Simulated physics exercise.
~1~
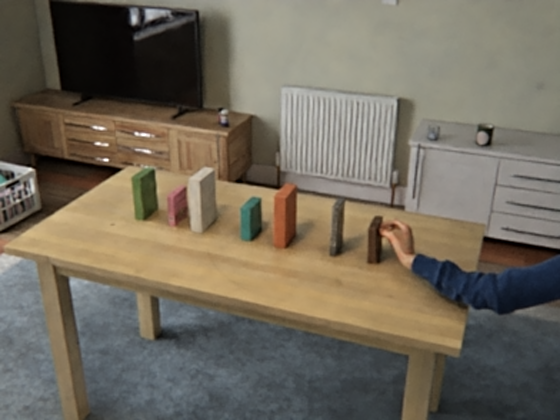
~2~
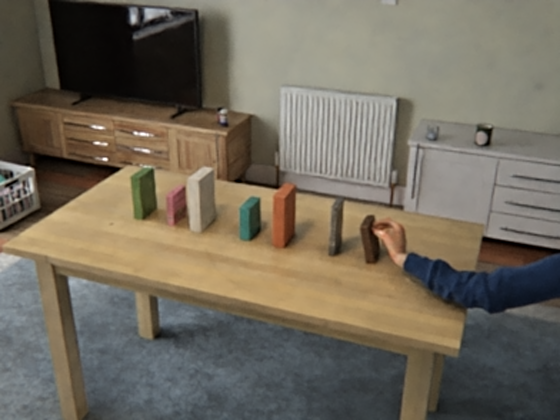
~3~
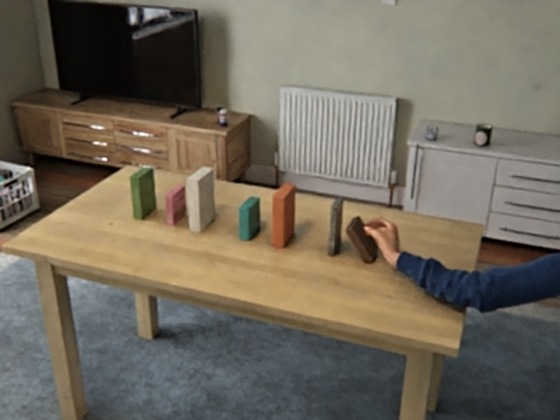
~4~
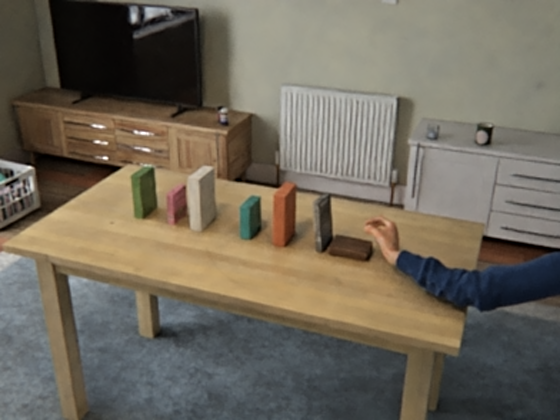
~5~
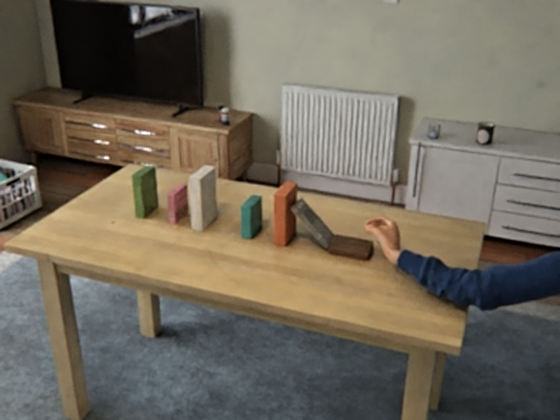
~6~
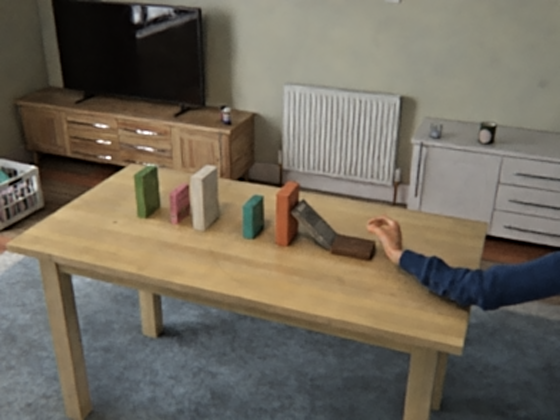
A hand tipped the brown block at the right end of a row on a wooden table, and it fell left, knocking the grey packet over to lean against the orange board, which stayed standing along with the turquoise, white, pink and green pieces.
